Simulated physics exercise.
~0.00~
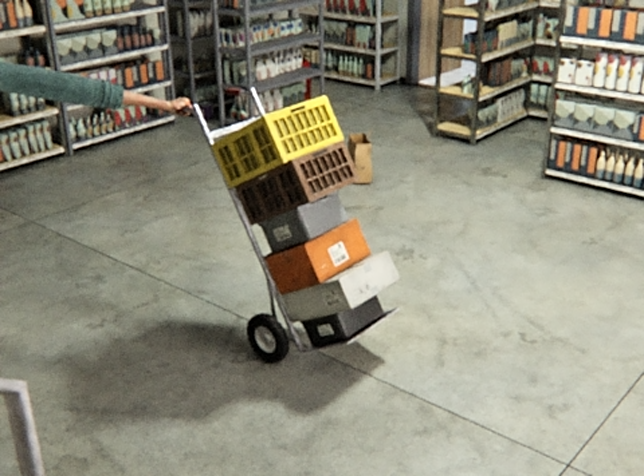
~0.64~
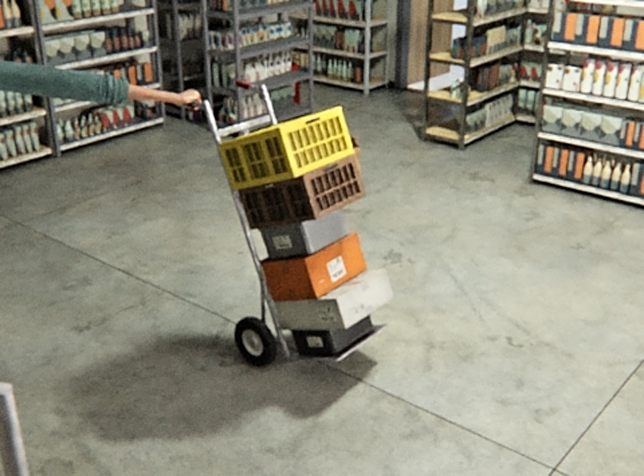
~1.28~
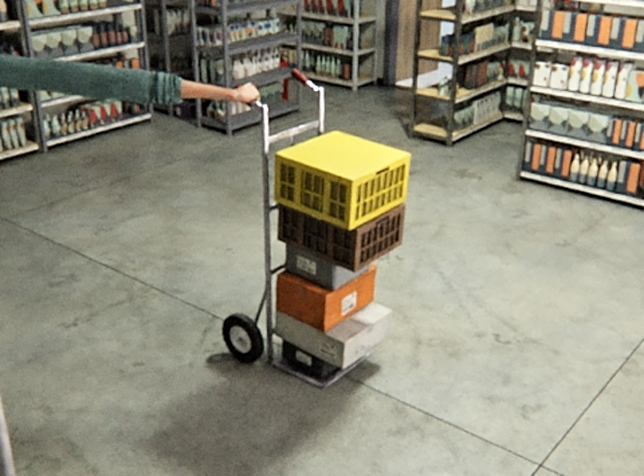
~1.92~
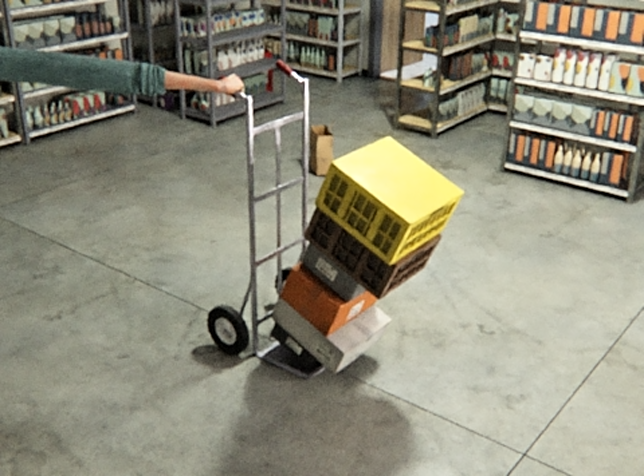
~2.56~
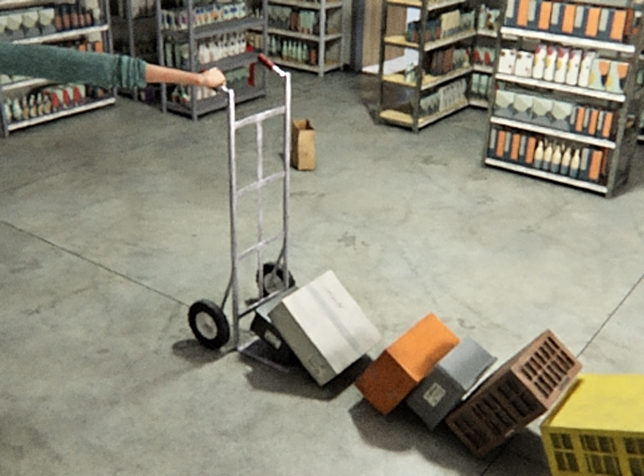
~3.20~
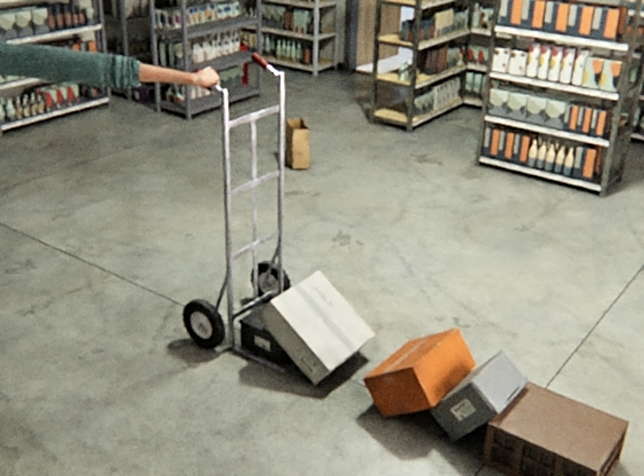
Storeroom aisle, a hand swinging a loaded hand truck upright, upper crates and boxes toppling rightward, white box left leaning at its base.
